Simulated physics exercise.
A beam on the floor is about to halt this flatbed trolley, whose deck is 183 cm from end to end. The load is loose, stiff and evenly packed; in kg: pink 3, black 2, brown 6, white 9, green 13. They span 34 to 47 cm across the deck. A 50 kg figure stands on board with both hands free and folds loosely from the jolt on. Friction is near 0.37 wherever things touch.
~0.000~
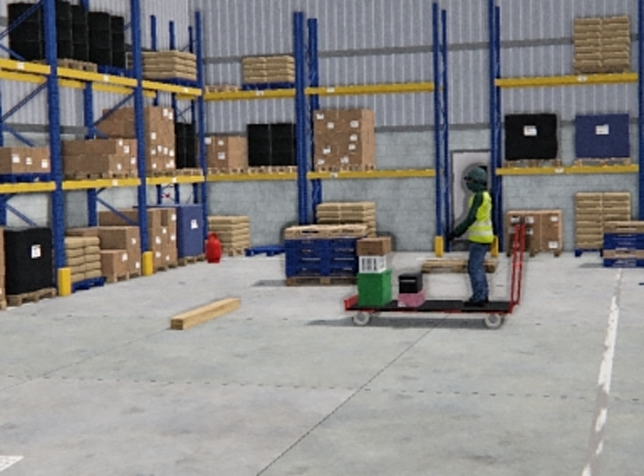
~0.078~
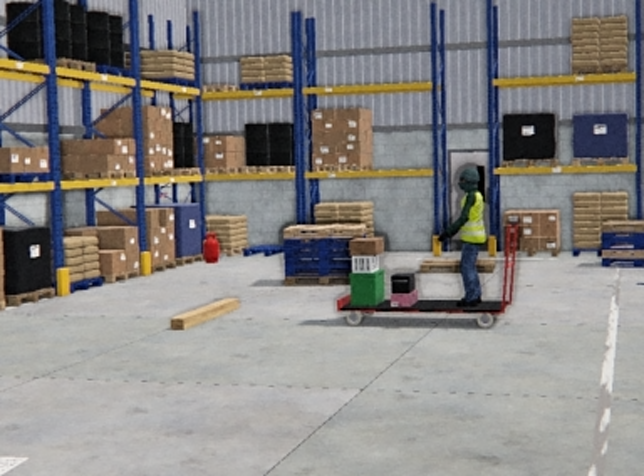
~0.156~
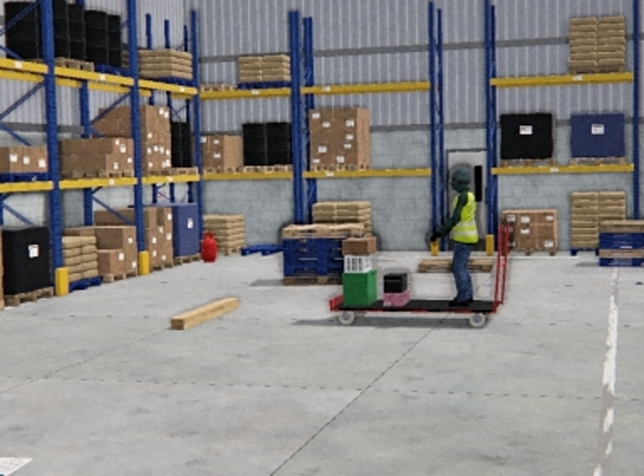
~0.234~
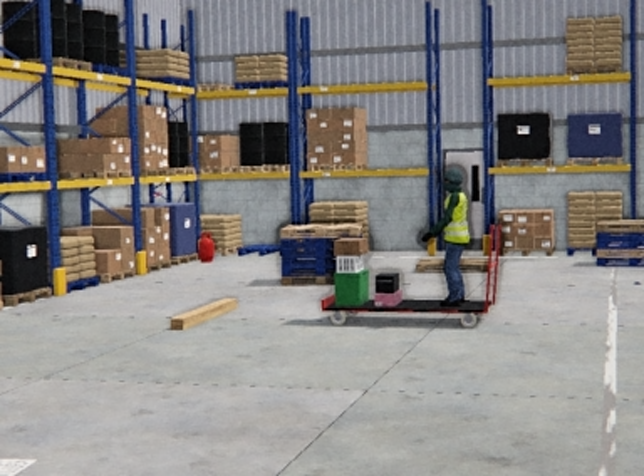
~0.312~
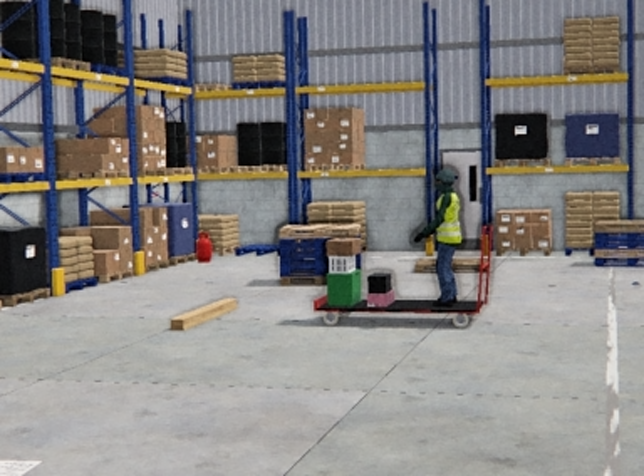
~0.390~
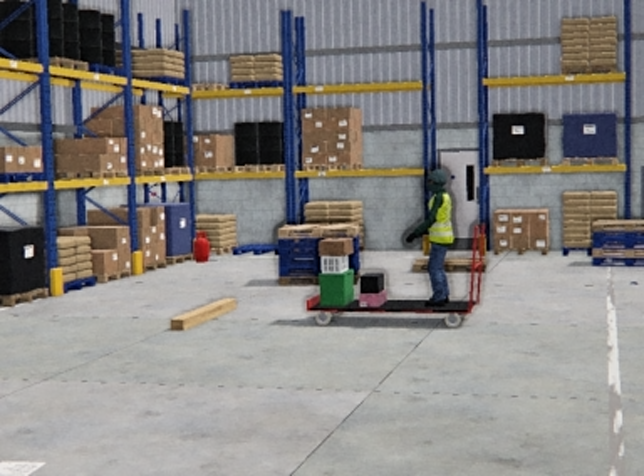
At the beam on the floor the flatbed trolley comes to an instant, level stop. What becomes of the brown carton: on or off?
The brown carton ends off the deck at this speed.
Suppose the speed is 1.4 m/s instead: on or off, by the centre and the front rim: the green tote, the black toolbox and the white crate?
In that case green on, black on, white off.
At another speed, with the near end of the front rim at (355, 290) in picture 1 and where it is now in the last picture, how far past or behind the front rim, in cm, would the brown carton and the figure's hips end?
Then brown 10 behind, hips 120 behind.
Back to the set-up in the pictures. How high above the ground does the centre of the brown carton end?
Some 10 cm up.
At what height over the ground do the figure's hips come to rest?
About 50 cm.
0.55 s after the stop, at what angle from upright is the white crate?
About 30°.
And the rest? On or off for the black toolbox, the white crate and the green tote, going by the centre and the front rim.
Black on, white off, green on.
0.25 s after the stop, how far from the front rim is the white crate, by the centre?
About 5 cm behind the rim.
The wheels strike at 1.59 s.
After 2.14 s the brown carton is 10 cm past the rim, tilted 30°, near (195, 250) in the last picture's view.
After 2.59 s the brown carton is 49 cm past the rim, tilted 105°, near (168, 304) in the last picture's view.
Final state at 3.9 s, past the rim, brown carton and white crate; behind it, pink carton, black toolbox, green tote and the figure's hips.
